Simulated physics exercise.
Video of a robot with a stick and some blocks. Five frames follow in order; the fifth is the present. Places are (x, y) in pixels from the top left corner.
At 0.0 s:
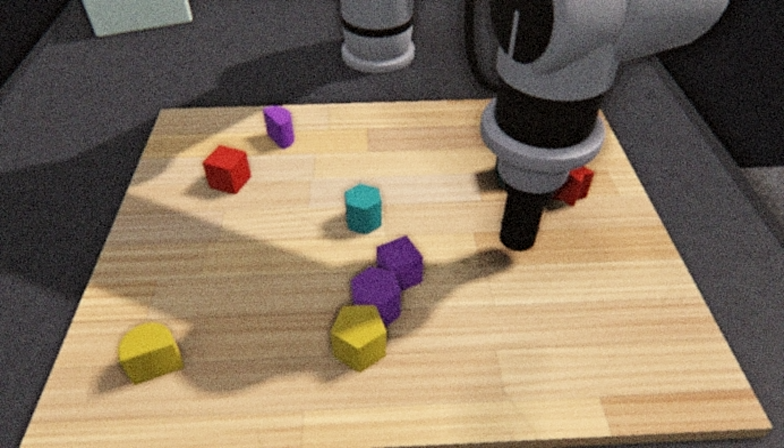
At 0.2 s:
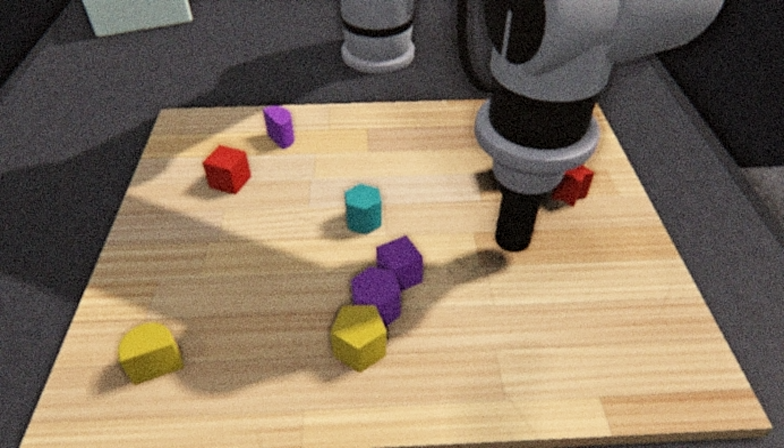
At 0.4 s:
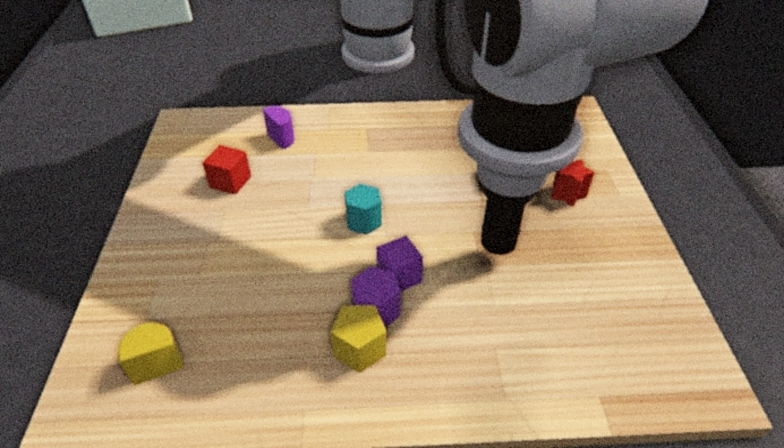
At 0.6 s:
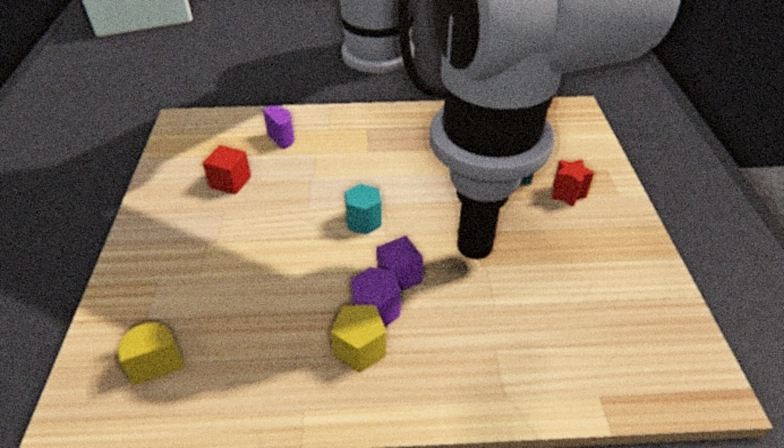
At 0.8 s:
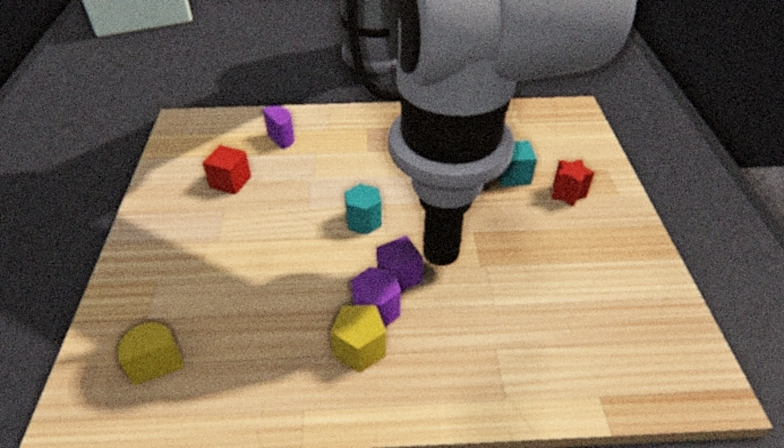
A robot arm moves its black stick left across the board toward unmoving purple blocks.
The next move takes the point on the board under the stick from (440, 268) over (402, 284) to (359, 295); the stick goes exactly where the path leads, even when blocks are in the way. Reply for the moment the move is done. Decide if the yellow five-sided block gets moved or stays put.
In the end it has been moved.
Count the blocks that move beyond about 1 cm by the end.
It looks like three or more blocks will be pushed more than about 1 cm.
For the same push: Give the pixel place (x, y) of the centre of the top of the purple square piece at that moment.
Put as a pixel place, it's (328, 252).
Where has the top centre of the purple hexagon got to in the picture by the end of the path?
If I read the scene right, the answer is (340, 303).
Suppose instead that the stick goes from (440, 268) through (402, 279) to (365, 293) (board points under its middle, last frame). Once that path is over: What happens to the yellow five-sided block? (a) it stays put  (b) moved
b: Moved.
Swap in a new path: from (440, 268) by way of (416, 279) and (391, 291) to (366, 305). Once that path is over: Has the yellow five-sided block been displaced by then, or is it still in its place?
At the end, its place is different.
The first path, step by step. Halfway along, stick at (402, 270); purple square piece at (365, 253), turned 35° clockwise.
At the end, stick at (358, 281); yellow five-sided block at (349, 342), turned 20° anticlockwise; turquoise hexagon in place; purple hexagon at (340, 303), turned 40° anticlockwise; purple square piece at (328, 252), turned 75° clockwise.
